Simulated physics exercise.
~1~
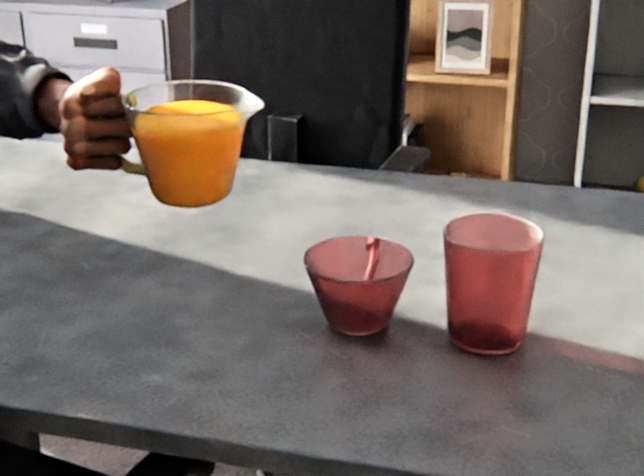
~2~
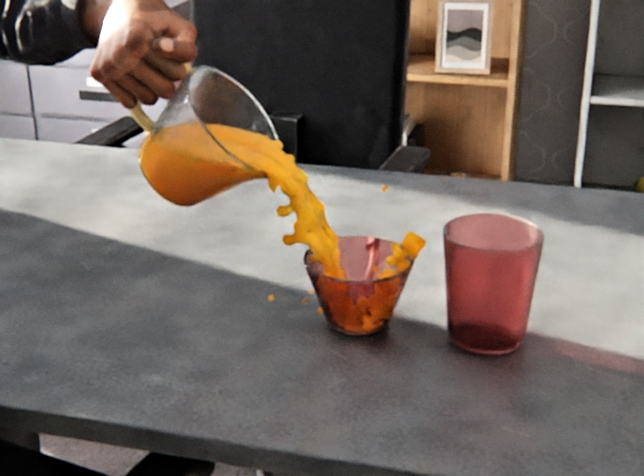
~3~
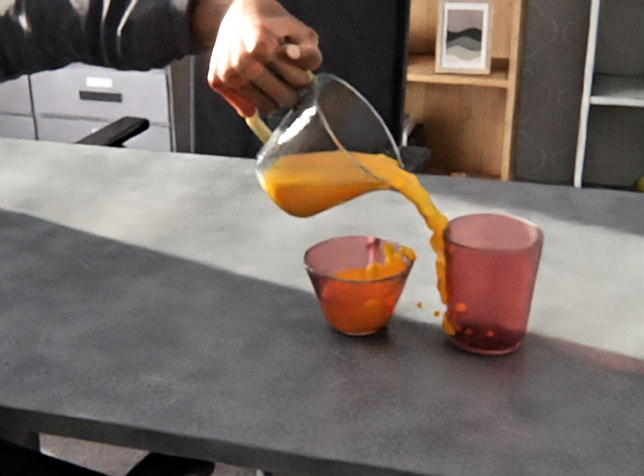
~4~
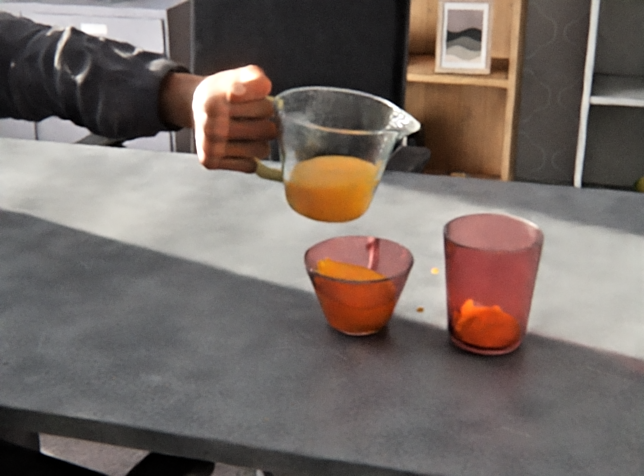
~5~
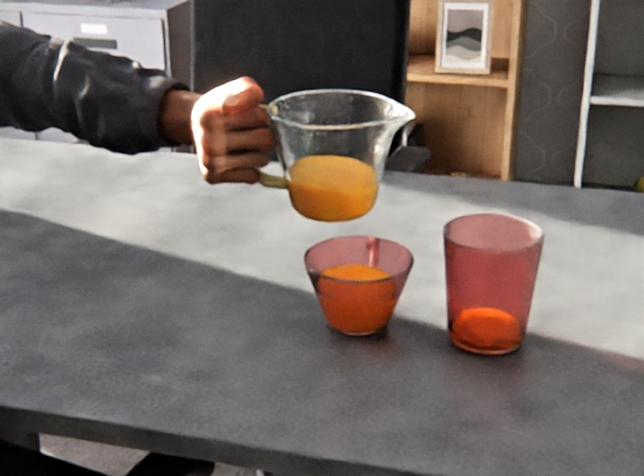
A hand in a dark sleeve holds a clear flared jug of orange juice above a grey table, seen from slightly above and in front, with a dark chair and wooden shelves behind. Below and to the right stand two empty reddish cups, a short teacup on the left and a taller tumbler beside it. The hand tips the jug to the right, and juice splashes into the teacup. Still tilted, the jug moves right and its stream reaches the tumbler. The hand levels it, leaving the teacup over half full, the tumbler holding a little, and some juice in the jug.
